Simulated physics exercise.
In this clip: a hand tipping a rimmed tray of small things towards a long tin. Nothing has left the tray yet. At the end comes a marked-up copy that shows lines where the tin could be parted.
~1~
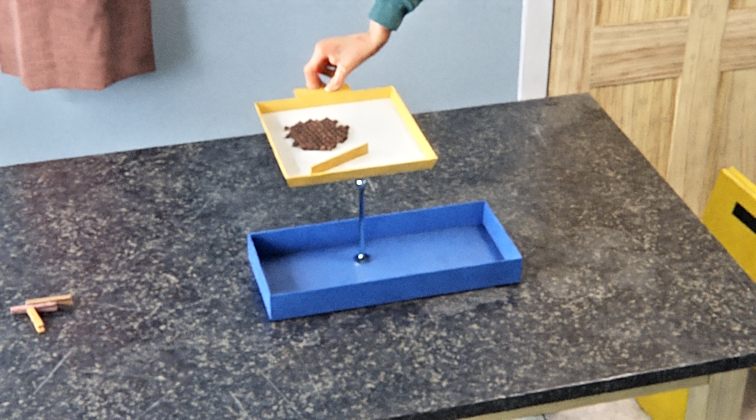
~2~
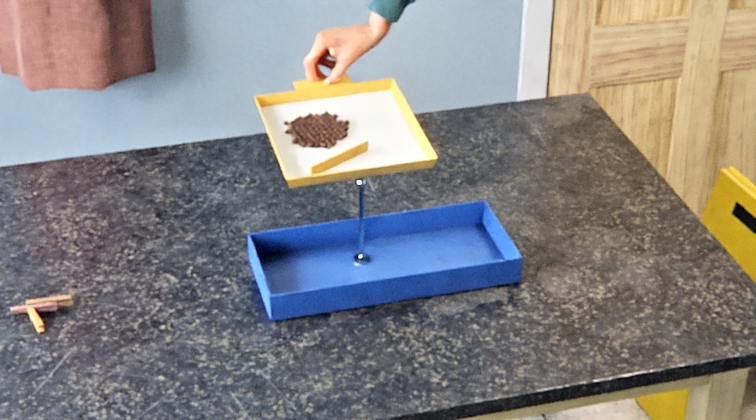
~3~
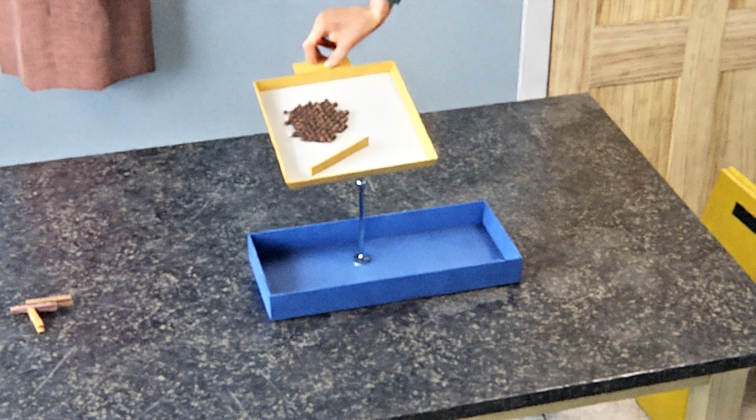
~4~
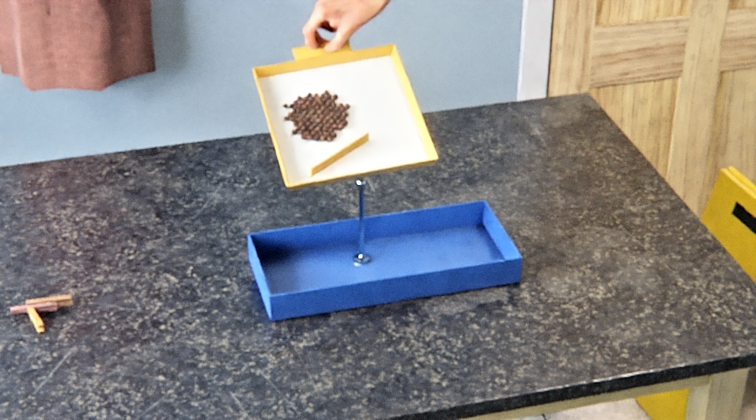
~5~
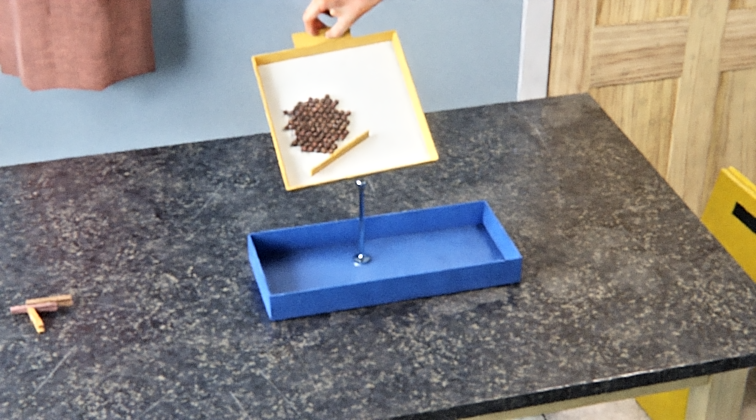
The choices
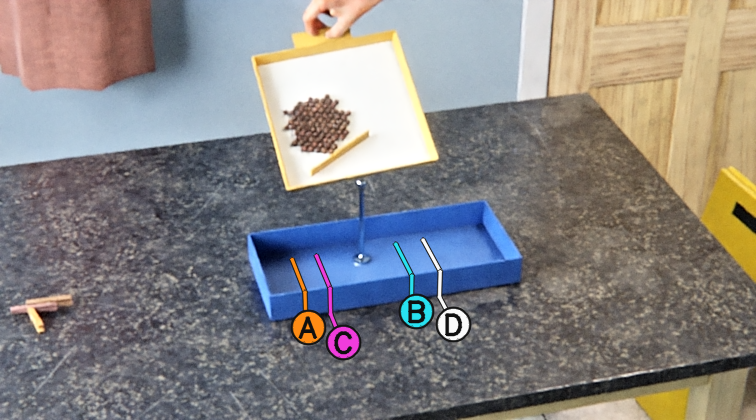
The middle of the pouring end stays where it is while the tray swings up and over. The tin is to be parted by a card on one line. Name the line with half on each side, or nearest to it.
Use line A.
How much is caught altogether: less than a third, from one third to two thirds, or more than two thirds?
More than two thirds.
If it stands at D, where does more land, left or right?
Left.
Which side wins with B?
More lands on the left.
On the marked copy, line A crosses the front rim at (304, 291); line B crosses the front rim at (411, 274); line C crosses the front rim at (329, 287); line D crosses the front rim at (439, 270).
Choosing A, of what is caught, roughly two thirds on the left of the divider, roughly a third on the right.
Choosing B, of what is caught, every piece on the left of the divider, not one piece on the right.
Choosing C, of what is caught, every piece on the left of the divider, not one piece on the right.
Choosing D, of what is caught, every piece on the left of the divider, not one piece on the right.
